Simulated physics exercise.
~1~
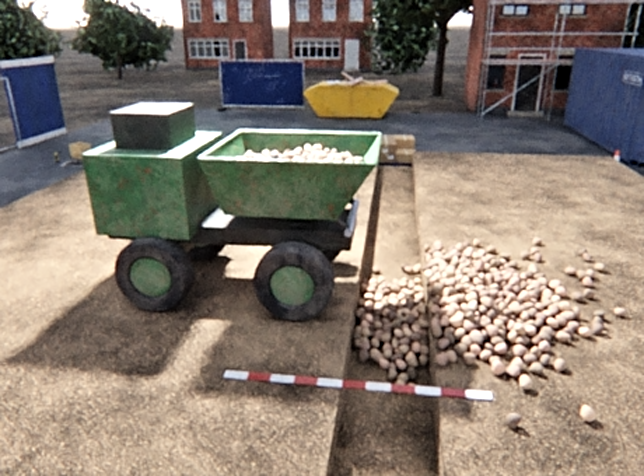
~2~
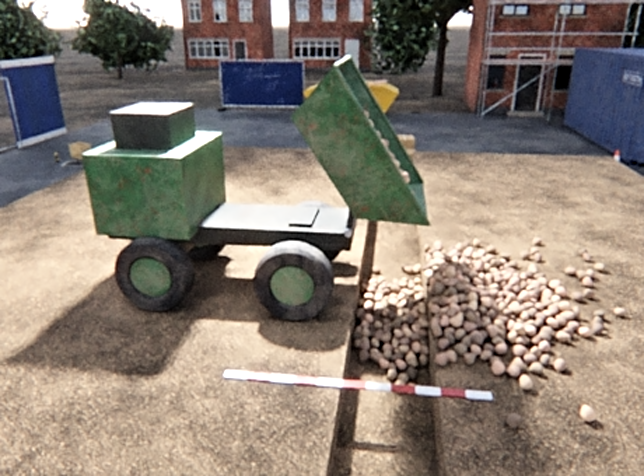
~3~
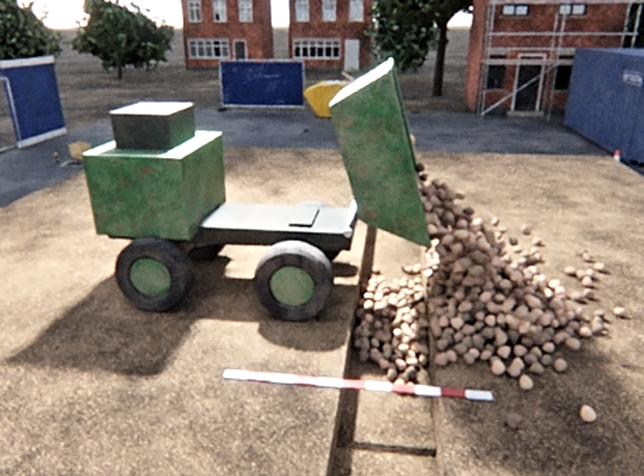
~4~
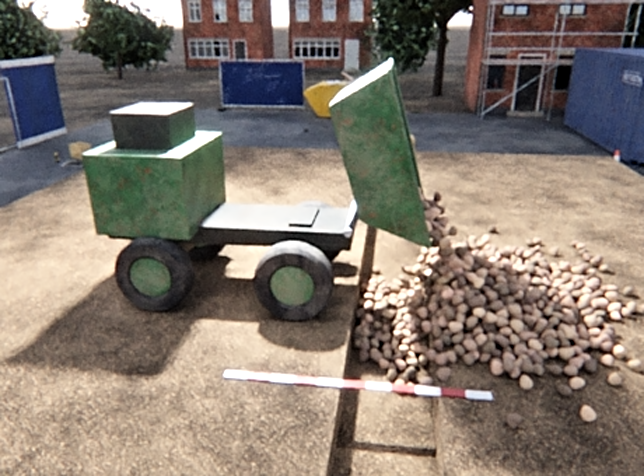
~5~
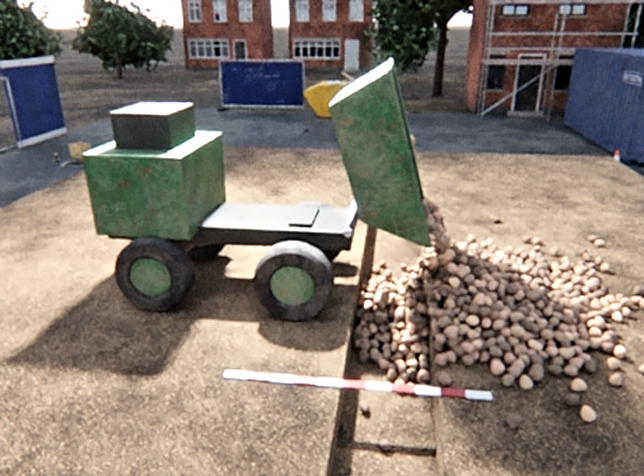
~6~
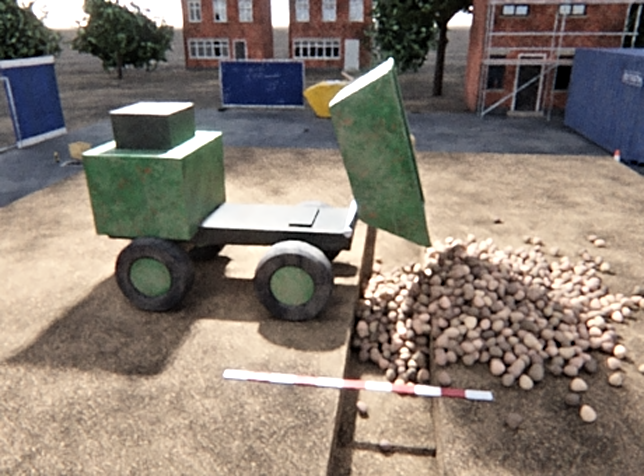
A small green dumper stands on sandy ground with its skip full of rounded cobbles, facing a narrow trench where an earlier load already lies spilled in and beyond it. The skip tips up steeply toward the right, while the wheels and body stay put. Cobbles pour from its lower lip onto the heap, building it higher against the skip, then spreading out to the right. The stream thins to a trickle, and a few stones roll toward the front. At the end the skip stays raised and emptied above a broader pile, part of it filling the trench behind the striped staff.
